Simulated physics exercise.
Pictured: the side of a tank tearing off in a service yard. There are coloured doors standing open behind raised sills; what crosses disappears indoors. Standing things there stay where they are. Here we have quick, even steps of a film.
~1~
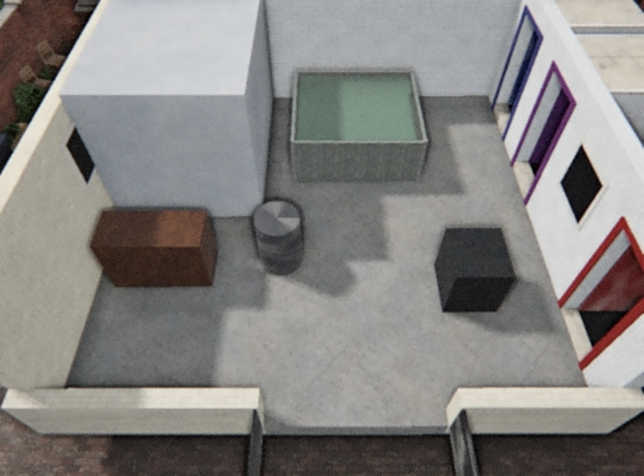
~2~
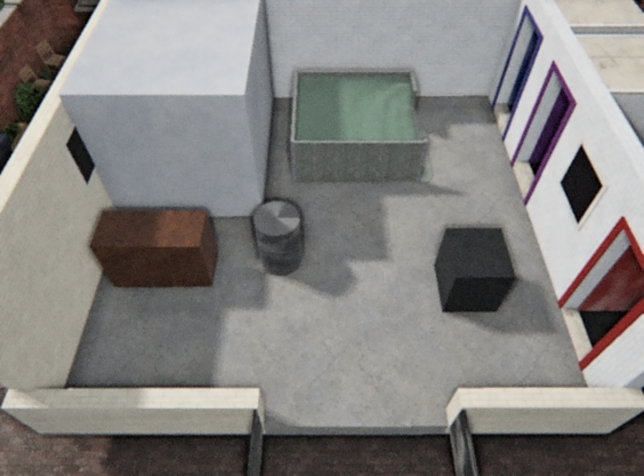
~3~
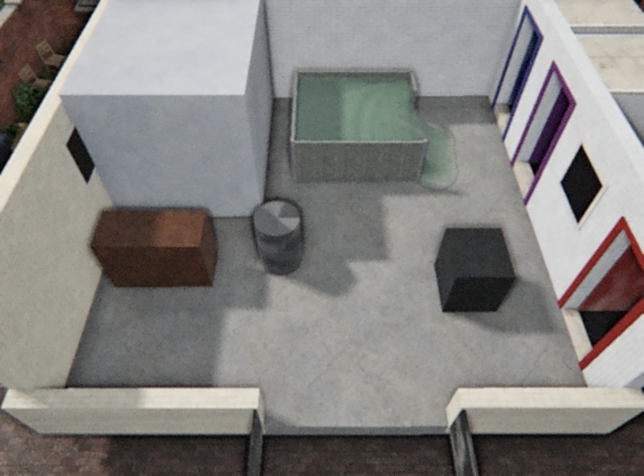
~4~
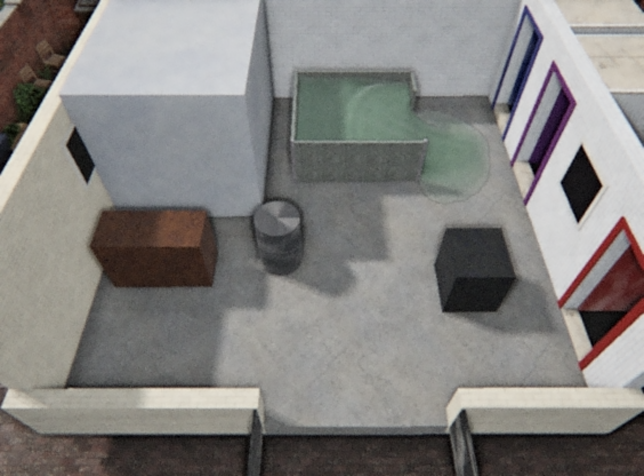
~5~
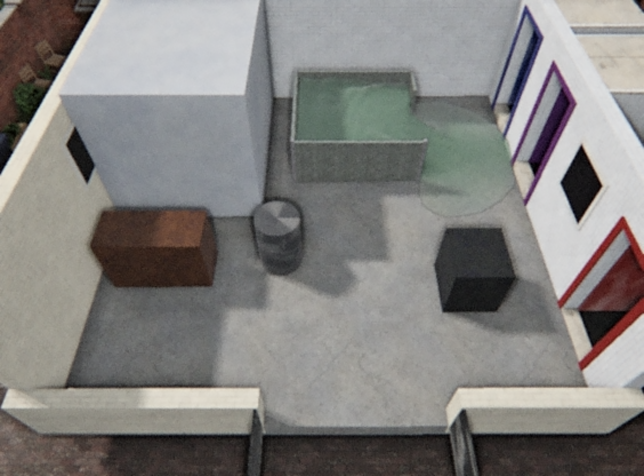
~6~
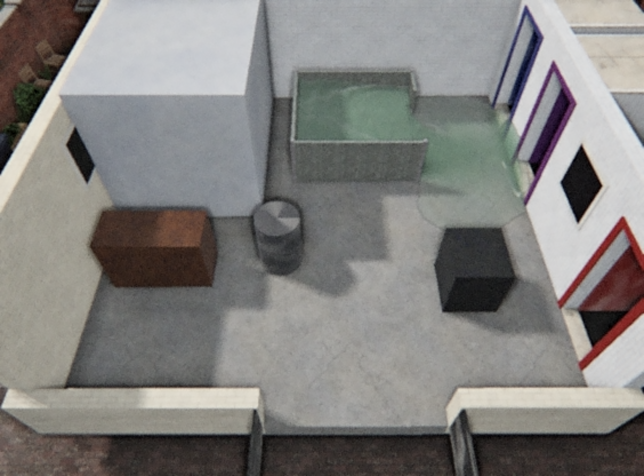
Greenish water stands still in a raised rectangular tank in a walled yard, then pours through its opened right side and spreads in a thin, widening sheet across the concrete toward the purple-framed doorway and the dark box.
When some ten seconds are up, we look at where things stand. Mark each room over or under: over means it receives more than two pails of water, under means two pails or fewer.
Blue door - over; red door - over; purple door - over.
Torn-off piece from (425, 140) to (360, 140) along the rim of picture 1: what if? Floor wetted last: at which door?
My pick: The blue-painted one.
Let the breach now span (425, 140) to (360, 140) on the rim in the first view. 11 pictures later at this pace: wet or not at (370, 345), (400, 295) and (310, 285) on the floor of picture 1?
The three spots, in order, are inundated, inundated and inundated.
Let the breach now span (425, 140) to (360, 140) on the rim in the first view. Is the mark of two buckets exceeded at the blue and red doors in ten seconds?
As I see it, the blue door stays short of it and the red door tops the mark.
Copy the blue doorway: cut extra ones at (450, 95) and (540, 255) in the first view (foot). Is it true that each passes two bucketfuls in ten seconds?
First exceeds it, then falls short.
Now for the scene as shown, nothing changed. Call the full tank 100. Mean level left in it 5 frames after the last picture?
Around 62 percent.
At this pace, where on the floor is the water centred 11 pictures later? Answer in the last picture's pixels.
That puts it at around (412, 159).
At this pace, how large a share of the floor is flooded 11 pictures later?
That comes to about 30 per cent.
A moment on, water covers 20 % of the floor; the blue door over two buckets in, the red door not reached, the purple door far over two buckets in.
Next, water covers 30 % of the floor; the blue door far over two buckets in, the red door wet at the sill, nothing in, the purple door far over two buckets in.
Then, water covers 50 % of the floor; the blue door far over two buckets in, the red door under two buckets in, the purple door far over two buckets in.
Later, water covers 90 % of the floor; the blue door far over two buckets in, the red door far over two buckets in, the purple door far over two buckets in.
In the end, water covers 100 % of the floor; the blue door far over two buckets in, the red door far over two buckets in, the purple door far over two buckets in.
